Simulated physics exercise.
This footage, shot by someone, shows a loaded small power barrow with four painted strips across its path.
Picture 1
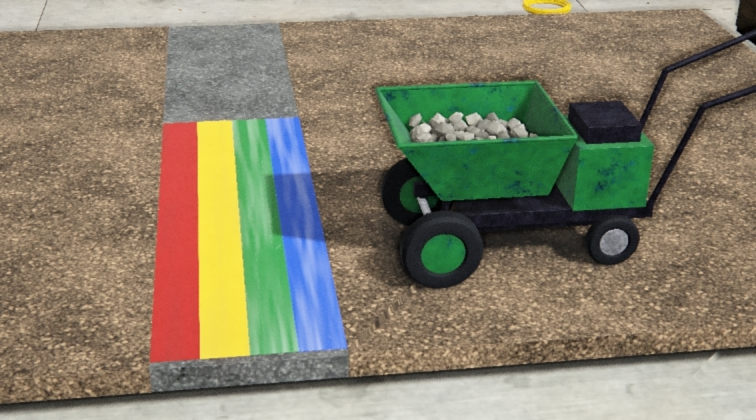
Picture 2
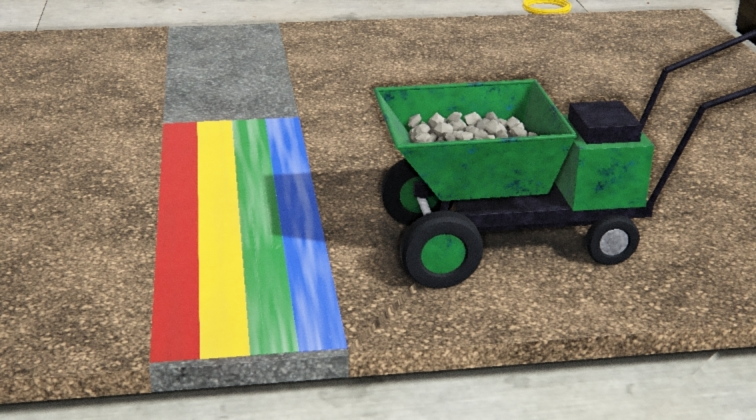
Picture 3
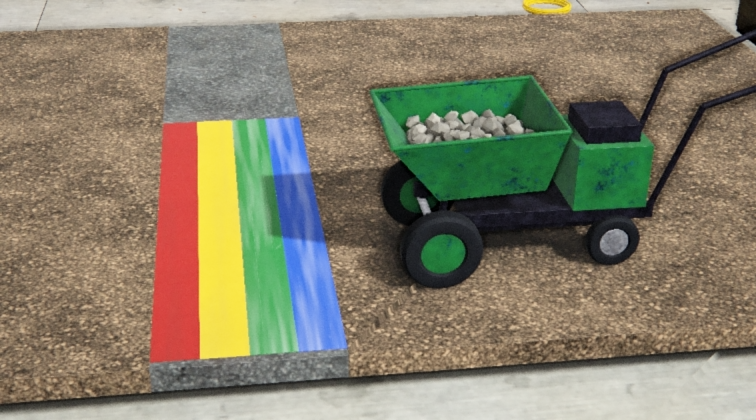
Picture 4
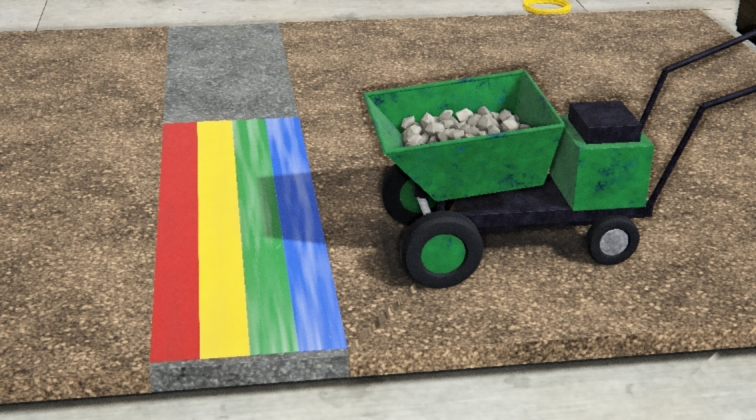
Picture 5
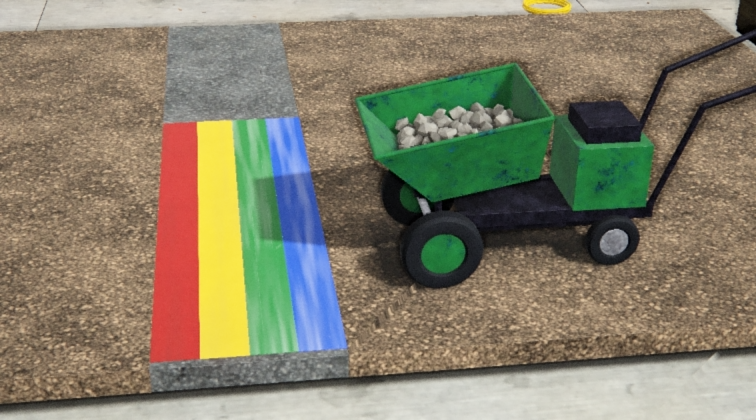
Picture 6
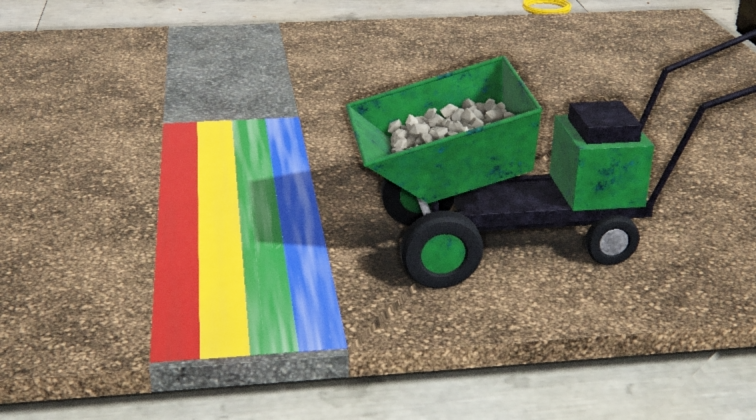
A green power barrow loaded with pale broken stones stood beside red, yellow, green and blue strips on the ground, and its skip slowly tilted toward the left while the wheels stayed still.
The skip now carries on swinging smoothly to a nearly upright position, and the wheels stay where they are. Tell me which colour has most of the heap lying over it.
Most of the heap lies over green.
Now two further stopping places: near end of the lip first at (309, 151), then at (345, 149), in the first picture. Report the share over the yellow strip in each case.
Roughly 30 per cent, then roughly 40 per cent.
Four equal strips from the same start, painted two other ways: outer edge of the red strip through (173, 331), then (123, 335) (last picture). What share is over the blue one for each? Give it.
The first one comes out at 20 percent, while the second comes out at 30 percent.
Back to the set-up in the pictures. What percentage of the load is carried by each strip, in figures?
Shares by strip - blue: 25 per cent; green: 35 per cent; yellow: 20 per cent; red: 10 per cent.
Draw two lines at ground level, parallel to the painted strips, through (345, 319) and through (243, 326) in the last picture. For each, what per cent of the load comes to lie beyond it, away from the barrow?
Near 90 % and 30 %.
Soon after the last picture, skip tipped steeply; all in the skip.
A little later, skip tipped right over; nearly all in the skip; a stray few over the blue strip; a stray few over the green strip.
Later still, skip tipped right over; about a quarter in the skip; about a quarter over the blue strip; about a third over the green strip; about a quarter over the yellow strip; a small part over the red strip.
At rest, skip tipped right over; a small part in the skip; about a quarter over the blue strip; about a third over the green strip; about a quarter over the yellow strip; a small part over the red strip; a stray few off the paint.
